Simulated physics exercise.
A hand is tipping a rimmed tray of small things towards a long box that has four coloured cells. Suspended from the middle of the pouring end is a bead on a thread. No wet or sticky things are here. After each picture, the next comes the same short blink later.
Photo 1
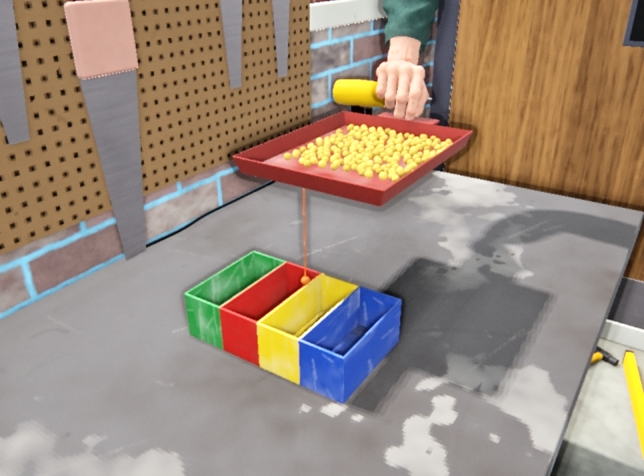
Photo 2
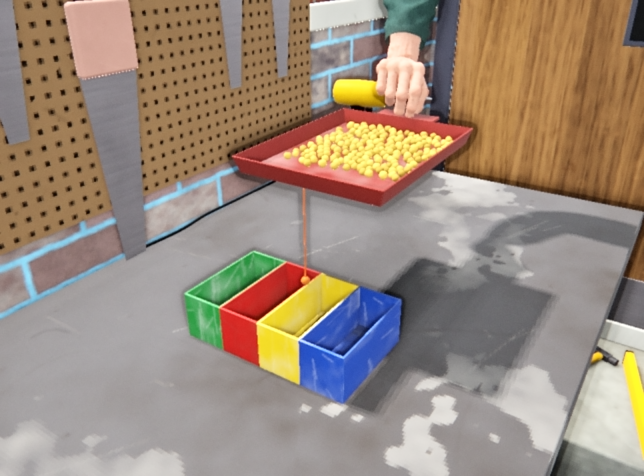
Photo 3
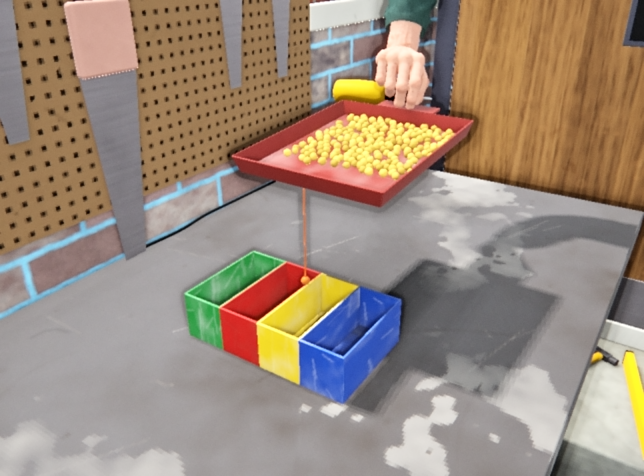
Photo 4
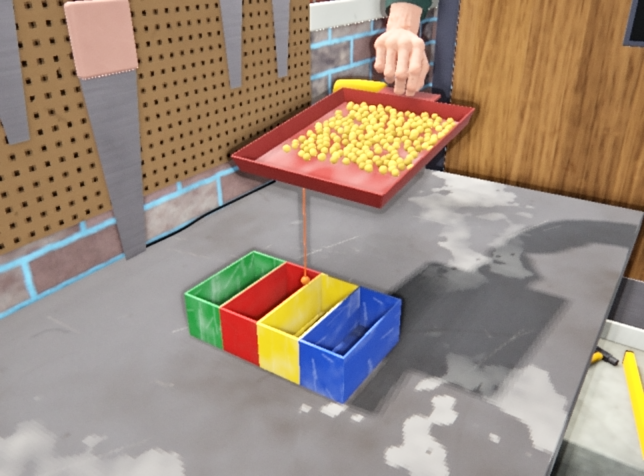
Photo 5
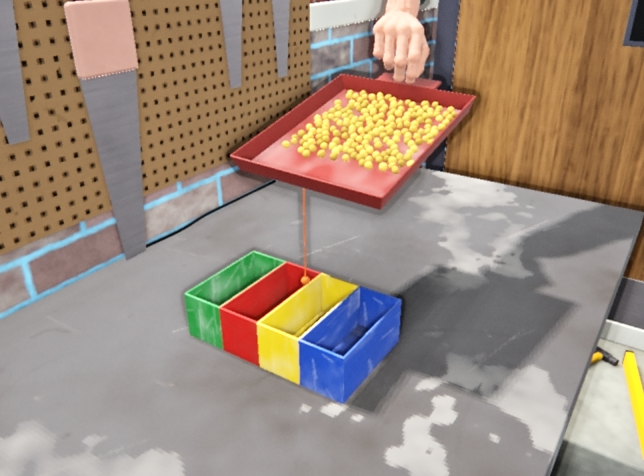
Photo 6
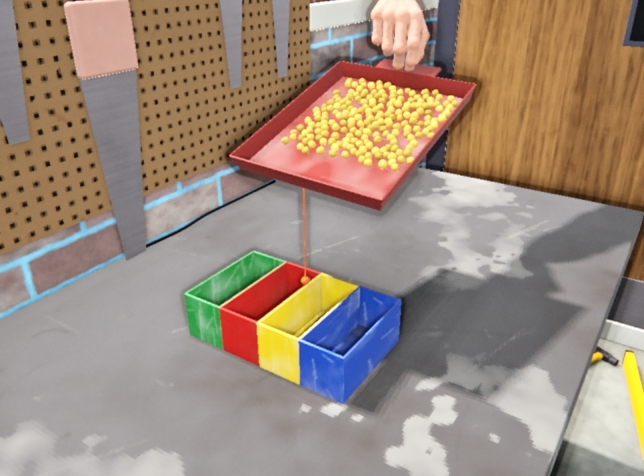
A red tray of small yellow balls, held by a hand at its far side, started out nearly level and slowly tilted toward the green, red, yellow and blue box as the hand rose.
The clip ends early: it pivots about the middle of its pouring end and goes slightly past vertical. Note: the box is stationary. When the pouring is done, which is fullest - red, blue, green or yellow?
Fullest: The blue cell.
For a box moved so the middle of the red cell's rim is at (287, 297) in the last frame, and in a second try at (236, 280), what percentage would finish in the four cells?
You'd get about 100 per cent first and about 40 per cent second.
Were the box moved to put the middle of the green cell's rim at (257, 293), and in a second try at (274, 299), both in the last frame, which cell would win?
The first placing favours the yellow cell, while the second favours the cell in yellow.
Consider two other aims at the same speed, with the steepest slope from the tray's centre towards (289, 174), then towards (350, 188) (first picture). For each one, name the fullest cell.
First: The green one, second: Blue.
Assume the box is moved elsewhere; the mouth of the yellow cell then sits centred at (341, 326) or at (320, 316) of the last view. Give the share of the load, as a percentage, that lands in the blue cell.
You'd get near 20 per cent and afterwards near 40 per cent.
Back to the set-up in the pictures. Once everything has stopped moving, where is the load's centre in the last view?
The centre settles at about (326, 367).
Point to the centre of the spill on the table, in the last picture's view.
Roughly pixel (376, 417).
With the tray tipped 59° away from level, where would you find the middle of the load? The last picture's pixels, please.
Somewhere around pixel (336, 171) in the last picture.
Shortly afterwards, tray tipped steeply; the whole lot on the tray.
Next, tray tipped right over; the bulk on the tray; only a few in the blue cell; only a few in the yellow cell; only a few in the red cell; a little falling or outside the box.
Some moments later, tray tipped past a quarter turn; near half in the blue cell; near a quarter in the yellow cell; a little in the red cell; only a few in the green cell; near a quarter falling or outside the box.
In the end, tray tipped past a quarter turn; near half in the blue cell; near a quarter in the yellow cell; a little in the red cell; only a few in the green cell; near a quarter outside the box.
